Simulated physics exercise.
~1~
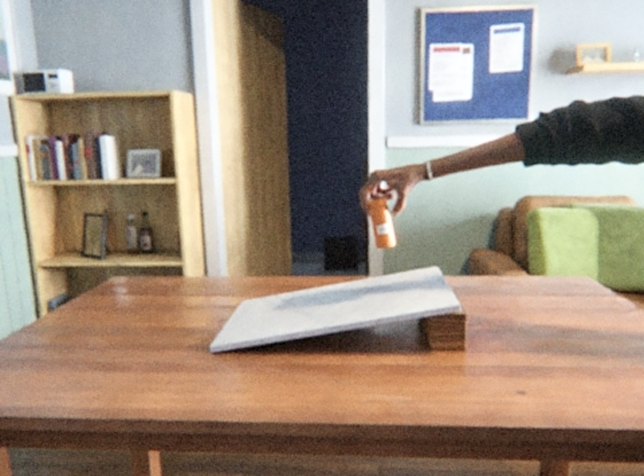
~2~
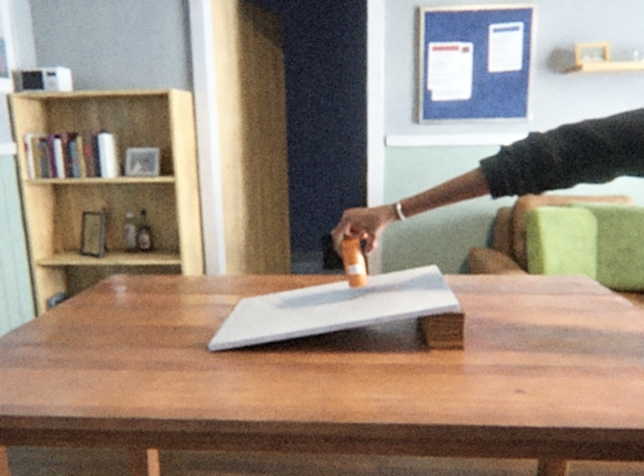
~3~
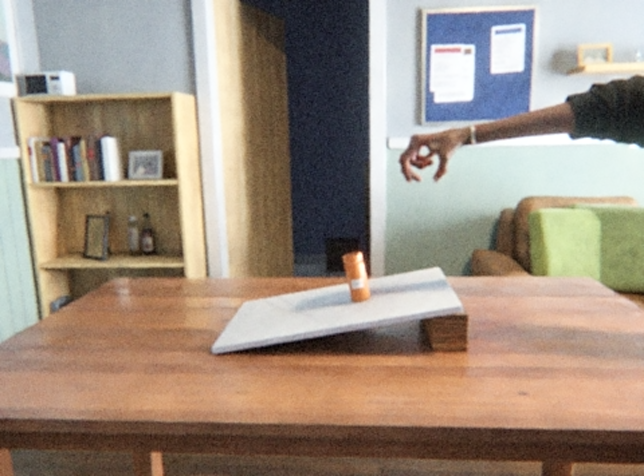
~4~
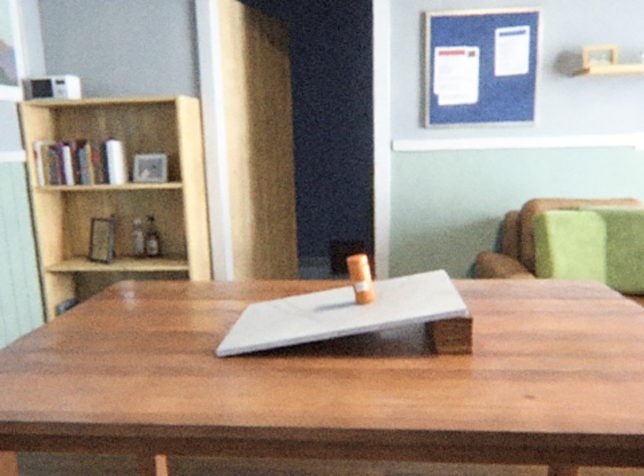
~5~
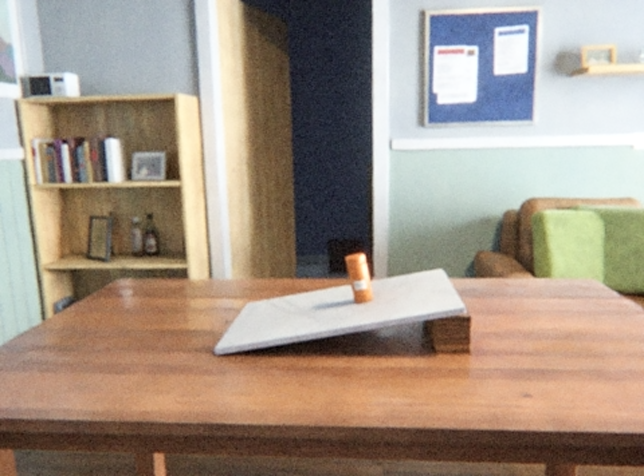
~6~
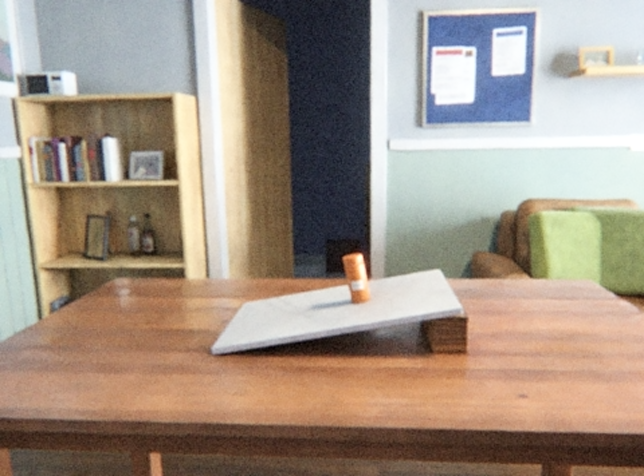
The clip opens on a wooden table where a pale board is propped up at its right end, sloping down to the left, as a hand reaching in from the right holds an orange shaker above it. The hand moves left and down and sets the shaker on the sloping surface. It then lets go and draws back to the right, leaving the shaker leaning slightly with the tilt. Once the arm is out of view, the view sways a little, but the shaker does not slide or tip. It ends at rest on the board, right where it was placed.
